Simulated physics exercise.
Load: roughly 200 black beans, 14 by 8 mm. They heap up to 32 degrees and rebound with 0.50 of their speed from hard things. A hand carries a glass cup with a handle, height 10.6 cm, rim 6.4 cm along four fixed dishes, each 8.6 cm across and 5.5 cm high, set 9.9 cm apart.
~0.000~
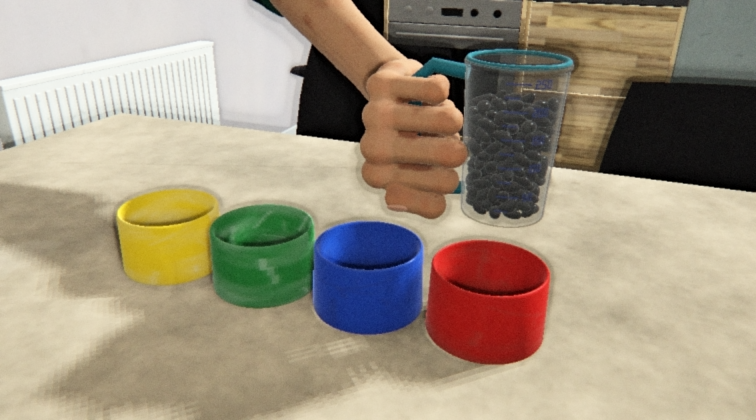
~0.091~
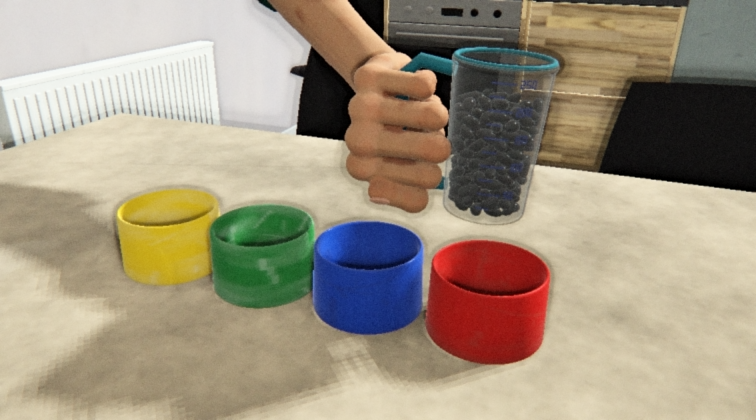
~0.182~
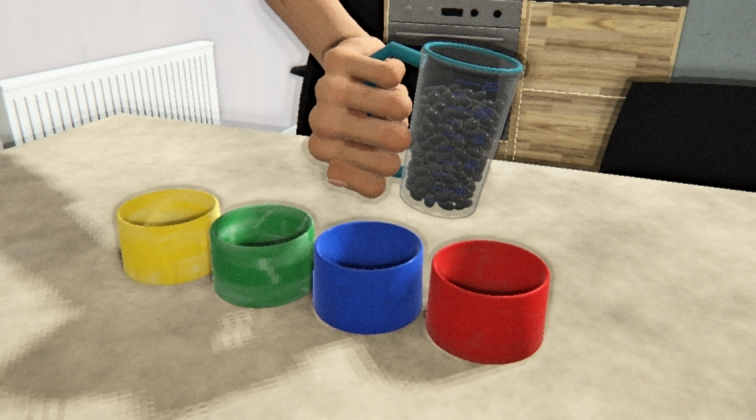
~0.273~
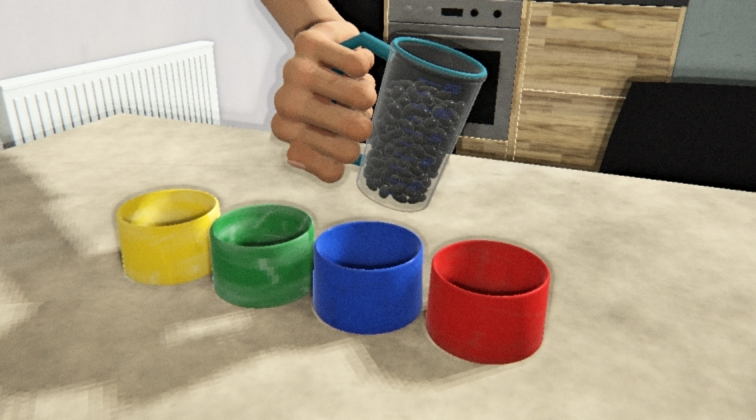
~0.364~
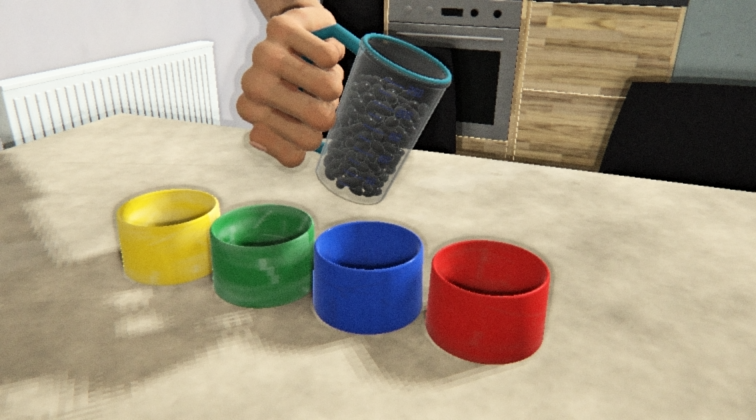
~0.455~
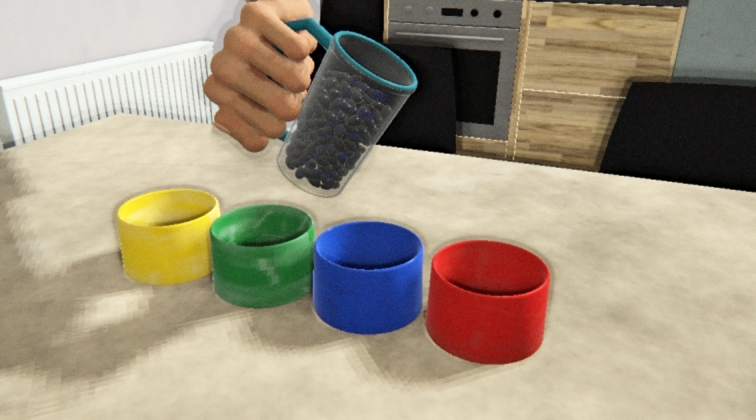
A hand moves a clear cup of black beans left above four colored dishes, tilting it rightward.
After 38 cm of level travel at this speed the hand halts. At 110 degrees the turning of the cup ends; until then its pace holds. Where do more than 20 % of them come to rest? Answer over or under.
Red: Under, blue: Under, green: Under, yellow: Over, counter: Under.
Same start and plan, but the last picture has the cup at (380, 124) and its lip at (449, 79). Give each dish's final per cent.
Red 0, blue 0, green 0, yellow 100.
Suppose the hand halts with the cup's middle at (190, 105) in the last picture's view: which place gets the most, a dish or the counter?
Most goes to: Green.
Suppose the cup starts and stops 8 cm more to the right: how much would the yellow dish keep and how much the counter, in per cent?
Yellow 0; counter 0.
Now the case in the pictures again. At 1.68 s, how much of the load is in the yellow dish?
Near 30 per cent so far.
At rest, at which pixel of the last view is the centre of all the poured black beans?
At about (171, 236).
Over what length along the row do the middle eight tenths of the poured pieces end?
Roughly 5 cm.
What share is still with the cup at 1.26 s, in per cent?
Roughly 100 per cent.
After 0.94 s, tilt 69 degrees; cup holds 100 %.
After 1.26 s, tilt 94 degrees; cup holds 100 %.
After 1.68 s, tilt 110 degrees; cup holds 65 %, yellow 30 %.
At rest (3.5 s), red 0 %, blue 0 %, green 0 %, yellow 100 %, counter 0 %.
